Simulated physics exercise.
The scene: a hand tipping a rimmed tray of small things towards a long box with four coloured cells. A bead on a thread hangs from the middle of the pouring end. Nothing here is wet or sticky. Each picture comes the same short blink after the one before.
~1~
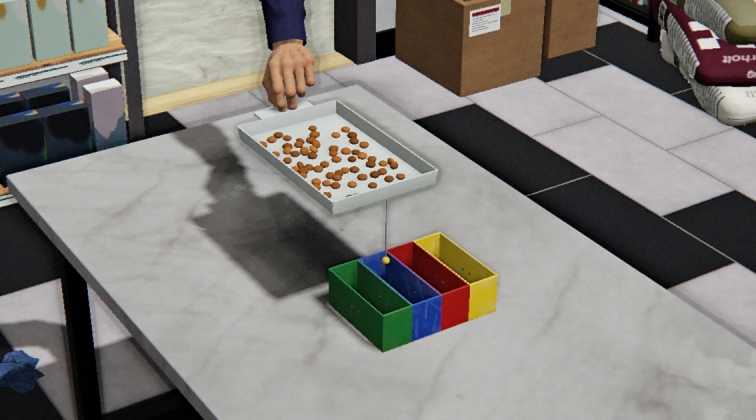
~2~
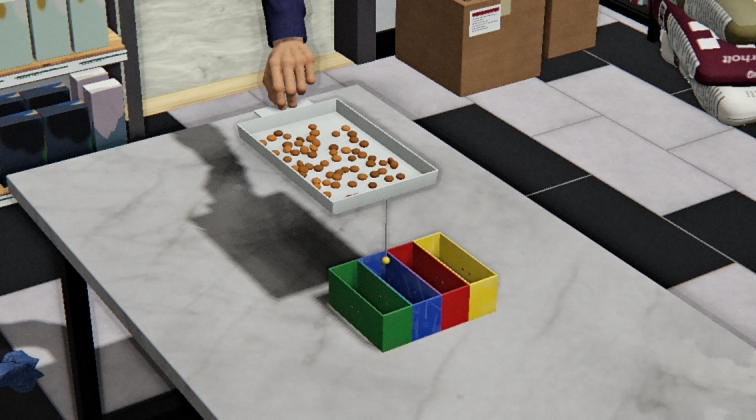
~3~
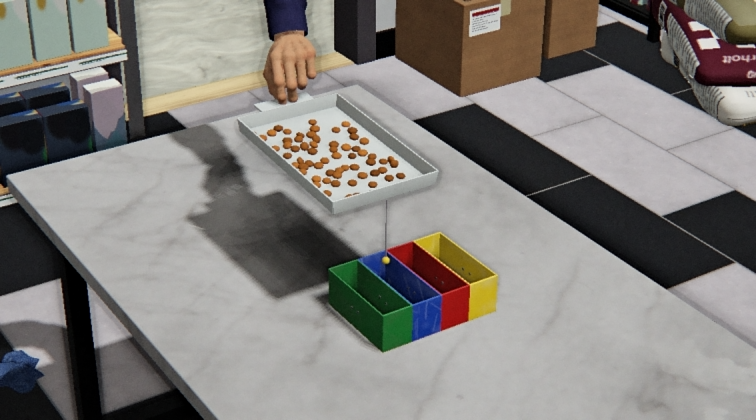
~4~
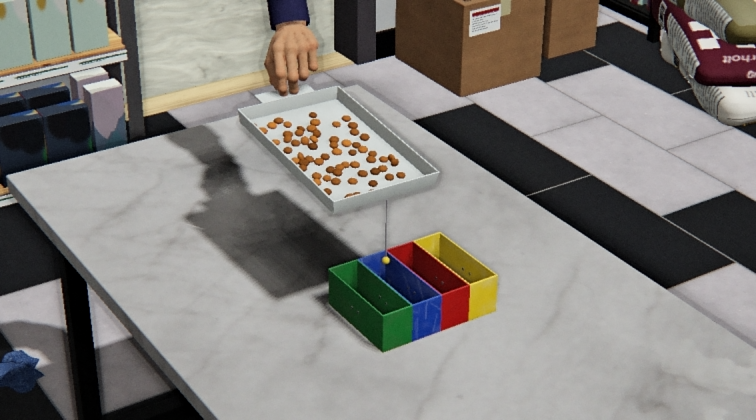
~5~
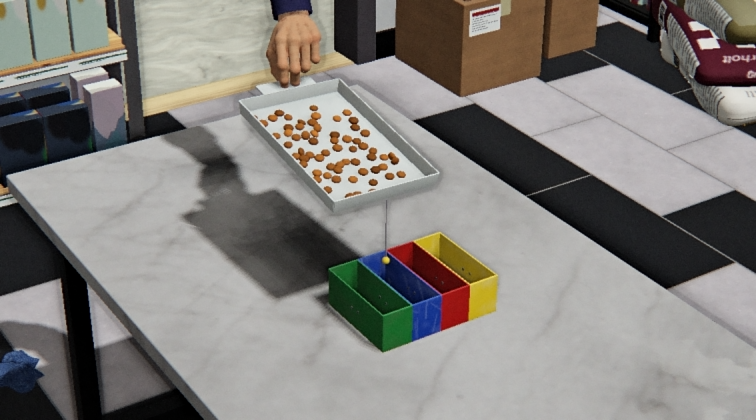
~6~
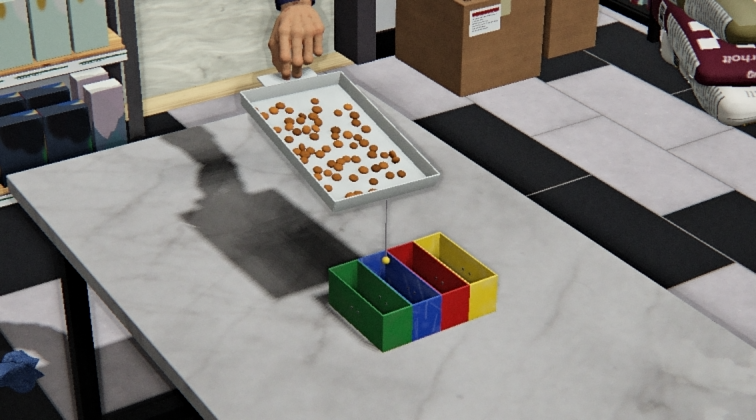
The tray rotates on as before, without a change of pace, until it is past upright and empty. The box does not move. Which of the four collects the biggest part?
Most goes to the red cell.
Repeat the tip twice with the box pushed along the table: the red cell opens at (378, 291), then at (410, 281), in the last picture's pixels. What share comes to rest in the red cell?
Near 20 % and 30 %.
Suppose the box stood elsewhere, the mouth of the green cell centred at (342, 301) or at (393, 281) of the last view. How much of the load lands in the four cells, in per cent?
The first gives 70 %, the second 90 %.
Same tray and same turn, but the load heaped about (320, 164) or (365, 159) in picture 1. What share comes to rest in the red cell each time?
Near 30 % and 50 %.
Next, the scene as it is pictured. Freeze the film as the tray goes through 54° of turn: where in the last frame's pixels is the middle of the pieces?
Close to (387, 167).
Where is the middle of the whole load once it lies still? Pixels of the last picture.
Near (438, 313).
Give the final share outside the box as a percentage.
Close to 0 per cent.
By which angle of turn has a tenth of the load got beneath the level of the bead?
Near 105 degrees.
Soon, tray tipped steeply; all on the tray.
A while on, tray tipped right over; all on the tray.
Towards the end, tray tipped past a quarter turn; about half in the red cell; about a quarter in the blue cell; about a quarter in the yellow cell; a small part in the green cell; a small part falling or outside the box.
Finally, tray tipped past a quarter turn; about half in the red cell; about a quarter in the blue cell; about a quarter in the yellow cell; a small part in the green cell; a small part outside the box.
